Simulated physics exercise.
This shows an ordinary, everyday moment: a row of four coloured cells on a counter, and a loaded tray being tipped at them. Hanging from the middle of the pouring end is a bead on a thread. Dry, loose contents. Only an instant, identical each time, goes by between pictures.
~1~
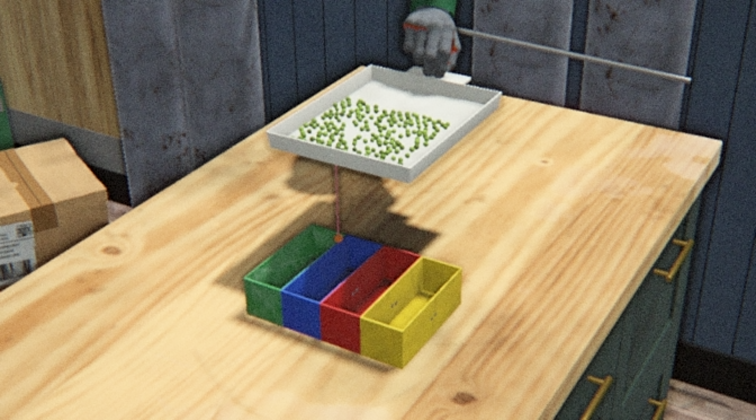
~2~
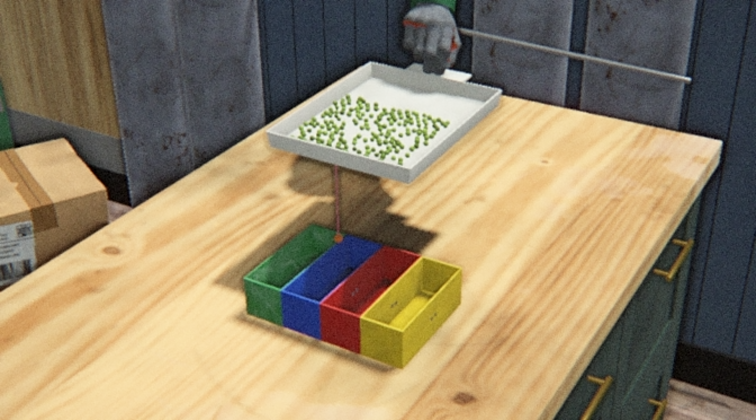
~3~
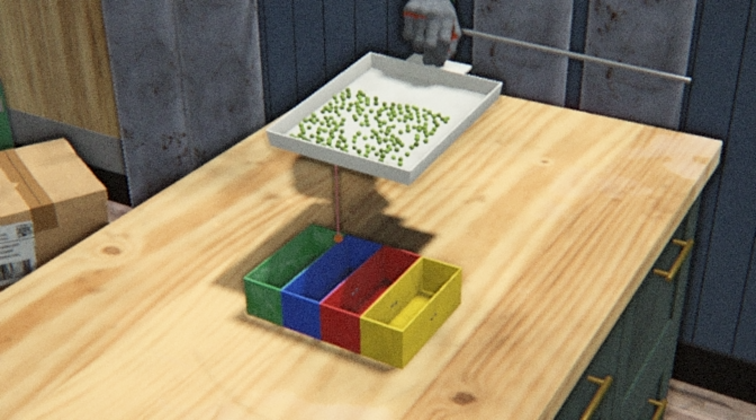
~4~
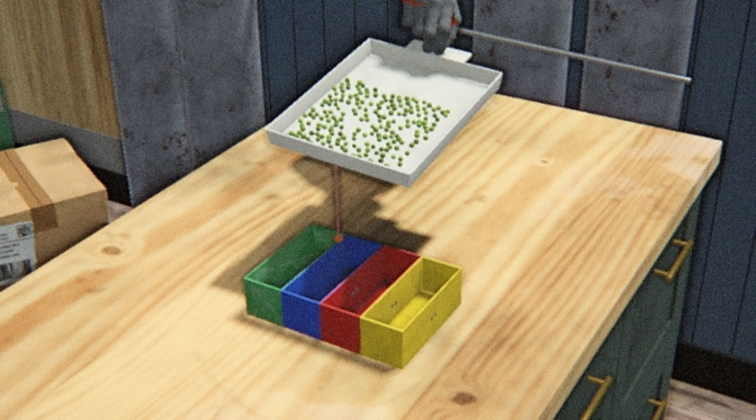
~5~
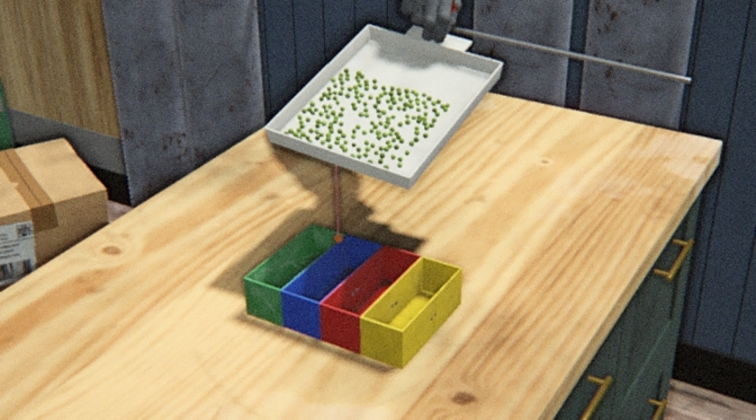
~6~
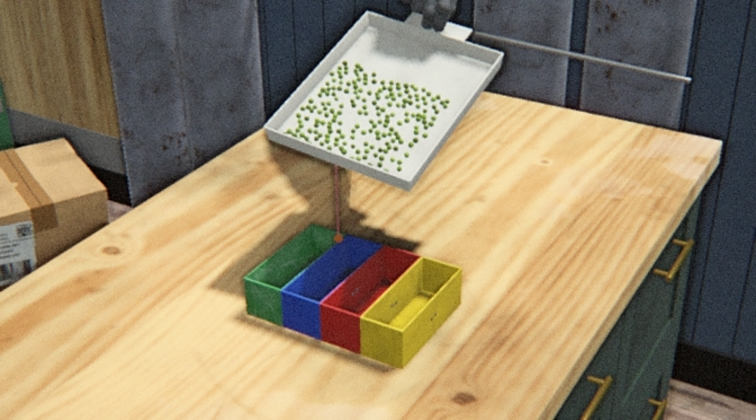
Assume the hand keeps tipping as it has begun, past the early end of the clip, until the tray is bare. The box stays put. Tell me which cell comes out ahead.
I would say the red cell comes out ahead.
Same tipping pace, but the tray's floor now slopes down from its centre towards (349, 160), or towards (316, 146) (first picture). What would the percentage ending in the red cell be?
Around 20 percent for the first aim and around 0 percent for the second.
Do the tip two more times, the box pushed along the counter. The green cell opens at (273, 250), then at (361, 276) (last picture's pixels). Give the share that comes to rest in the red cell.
In turn 10 and 0 in a hundred.
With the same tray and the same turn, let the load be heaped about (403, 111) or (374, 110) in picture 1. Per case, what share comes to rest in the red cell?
About 70 % and 60 %.
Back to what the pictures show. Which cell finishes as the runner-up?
Second: Yellow.
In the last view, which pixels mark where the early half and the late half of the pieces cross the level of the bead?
Initially about (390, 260); subsequently about (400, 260).
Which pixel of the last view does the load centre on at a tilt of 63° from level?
The centre of the load shows up near (369, 160) in the last view.
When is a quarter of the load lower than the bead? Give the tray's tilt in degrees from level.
Approx. 105° from level.
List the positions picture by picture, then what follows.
In the first picture, corners of the pouring end at (270, 131) and (409, 166), level; middle of the load at (368, 130), dried peas; bead on its thread at (338, 238); green cell at (264, 299); blue cell at (301, 312); red cell at (341, 325); yellow cell at (382, 339).
In the second picture, corners of the pouring end at (270, 131) and (409, 167), level; middle of the load at (368, 128).
In the third picture, corners of the pouring end at (269, 130) and (409, 169), tipped barely, lowest at the right corner; middle of the load at (368, 125).
In the fourth picture, corners of the pouring end at (269, 128) and (409, 172), tipped a little, lowest at the right corner; middle of the load at (367, 120).
In the fifth picture, corners of the pouring end at (268, 127) and (409, 175), tipped a little, lowest at the right corner; middle of the load at (367, 115).
In the sixth picture, corners of the pouring end at (267, 126) and (409, 179), tipped clearly, lowest at the right corner; middle of the load at (366, 113), most on the move; green cell at (264, 299); blue cell at (301, 312); red cell at (341, 325); yellow cell at (382, 339).
Soon, tray tipped steeply; nearly all on the tray; a stray few in the red cell; a stray few falling or outside the box.
A while on, tray tipped past a quarter turn; about two thirds on the tray; a small part in the red cell; a small part in the yellow cell; a stray few in the blue cell; about a quarter falling or outside the box.
Towards the end, tray tipped past a quarter turn; about two thirds in the red cell; about a quarter in the yellow cell; a small part in the blue cell; a stray few falling or outside the box.
Finally, tray tipped past a quarter turn; about two thirds in the red cell; about a quarter in the yellow cell; a small part in the blue cell; none in the green cell; a stray few outside the box.
